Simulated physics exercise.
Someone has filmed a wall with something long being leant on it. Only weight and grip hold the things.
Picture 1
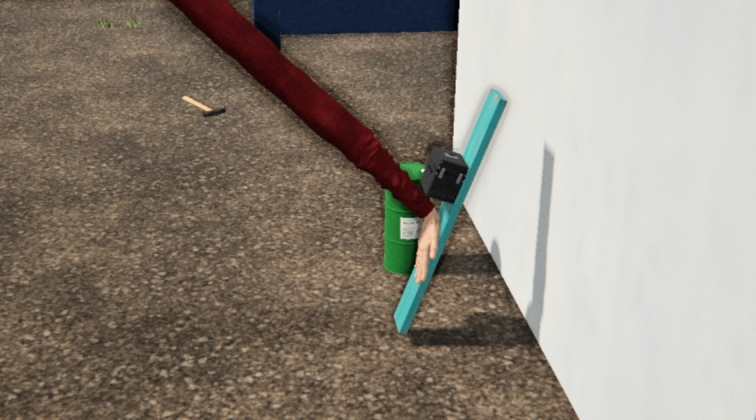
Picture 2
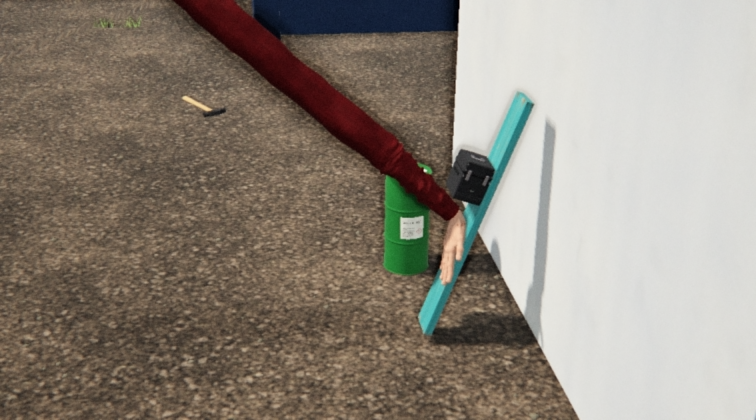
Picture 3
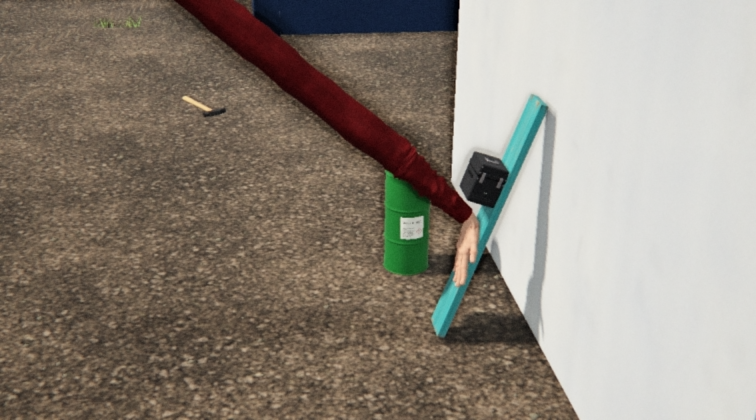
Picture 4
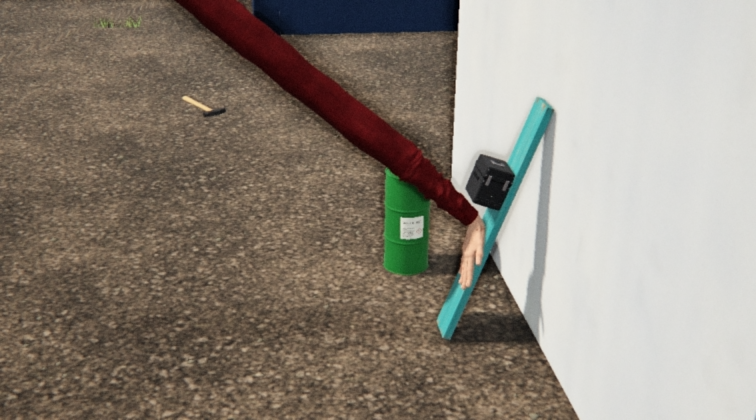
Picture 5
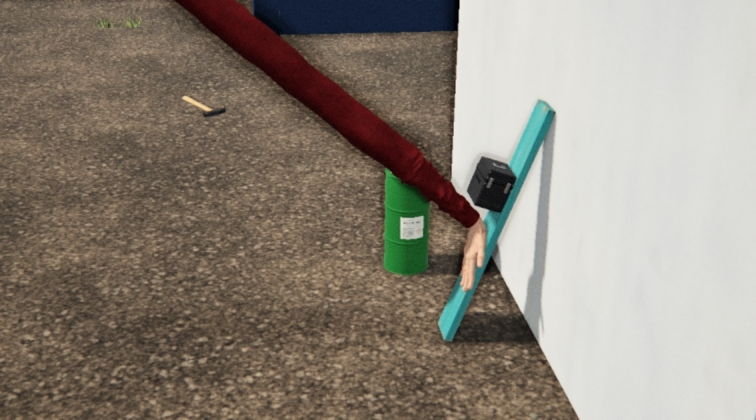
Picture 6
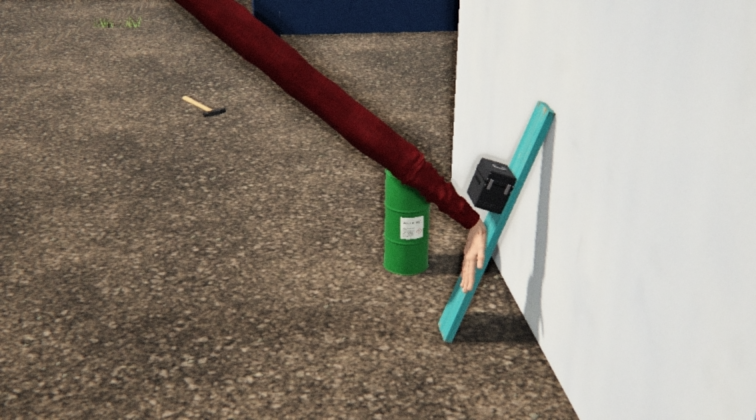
In the video, a hand at the end of a long dark red sleeve moves a turquoise plank a short way right, past a green canister, and leans it against a white wall, keeping hold of it.
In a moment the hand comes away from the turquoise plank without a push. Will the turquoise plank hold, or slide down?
Outcome: The plank stays up.
Then, 0.30 s on from there, no change.
Then, 0.70 s on from there, turquoise plank resting near (494, 226).
In the end, both unmoved. At the end, from the last picture's camera, turquoise plank near (494, 226). The plank holds.
